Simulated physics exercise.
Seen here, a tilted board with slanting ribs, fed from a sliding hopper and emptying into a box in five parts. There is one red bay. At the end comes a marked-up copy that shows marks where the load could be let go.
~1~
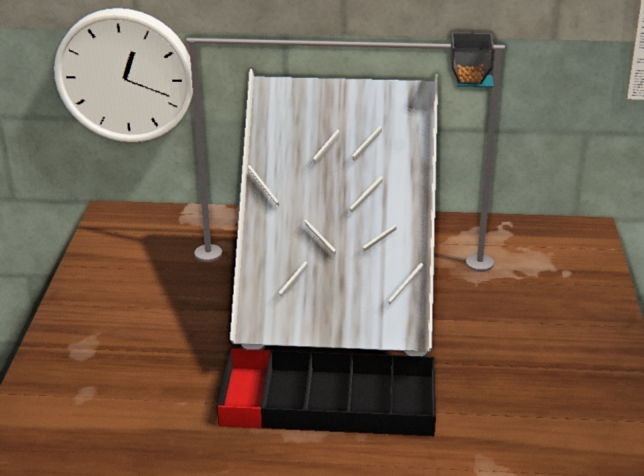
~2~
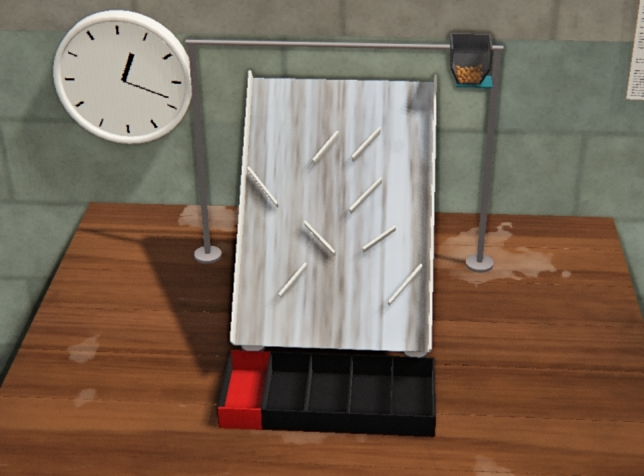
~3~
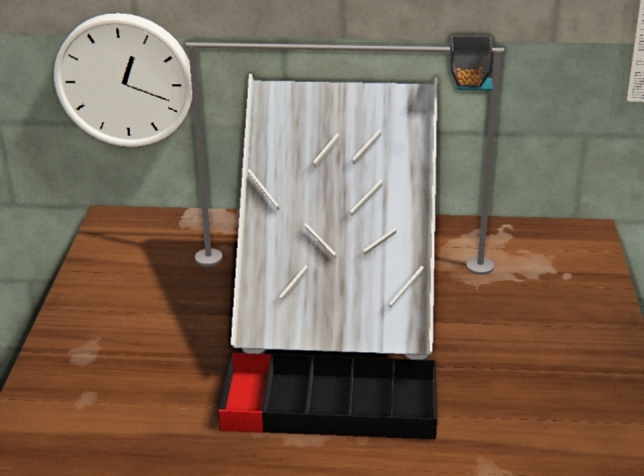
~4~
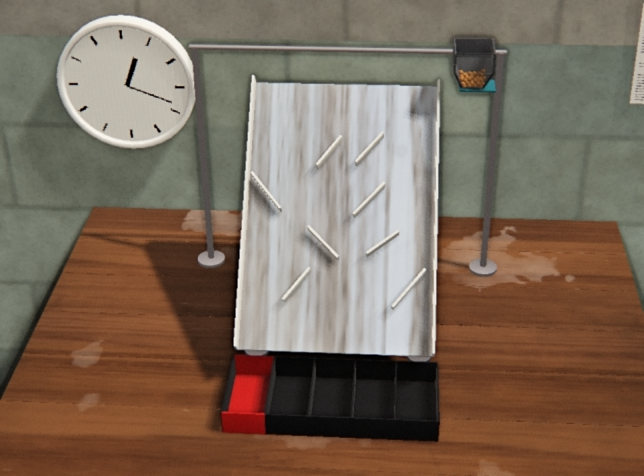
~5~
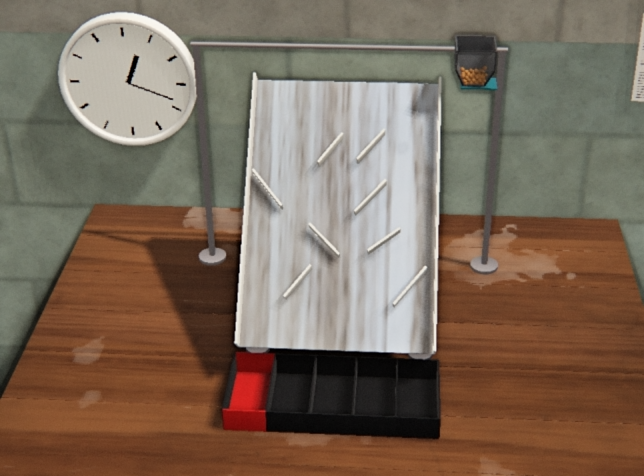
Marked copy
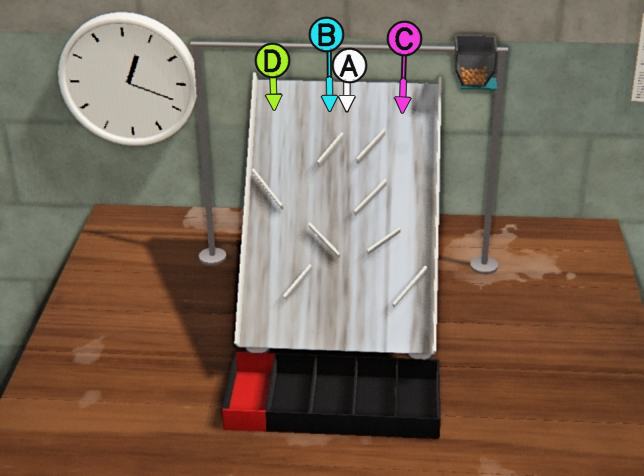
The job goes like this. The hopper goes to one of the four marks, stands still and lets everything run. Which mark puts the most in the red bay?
I would pick mark B.
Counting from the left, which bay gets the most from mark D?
The first.
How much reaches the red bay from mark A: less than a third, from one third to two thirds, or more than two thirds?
Mark A gives from one third to two thirds.
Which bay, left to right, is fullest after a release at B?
The first.
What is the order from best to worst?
B, D, A, C.
On the marked copy, mark A meets the board at (346, 105); mark B meets the board at (329, 105); mark C meets the board at (402, 107); mark D meets the board at (274, 104).
If A is chosen, about a third in the red bay, about two thirds in other bays.
If B is chosen, most in the red bay, a small part in other bays.
If C is chosen, none in the red bay, nearly all in other bays, a small part held on the board.
If D is chosen, about half in the red bay, about a third in other bays, a small part held on the board.
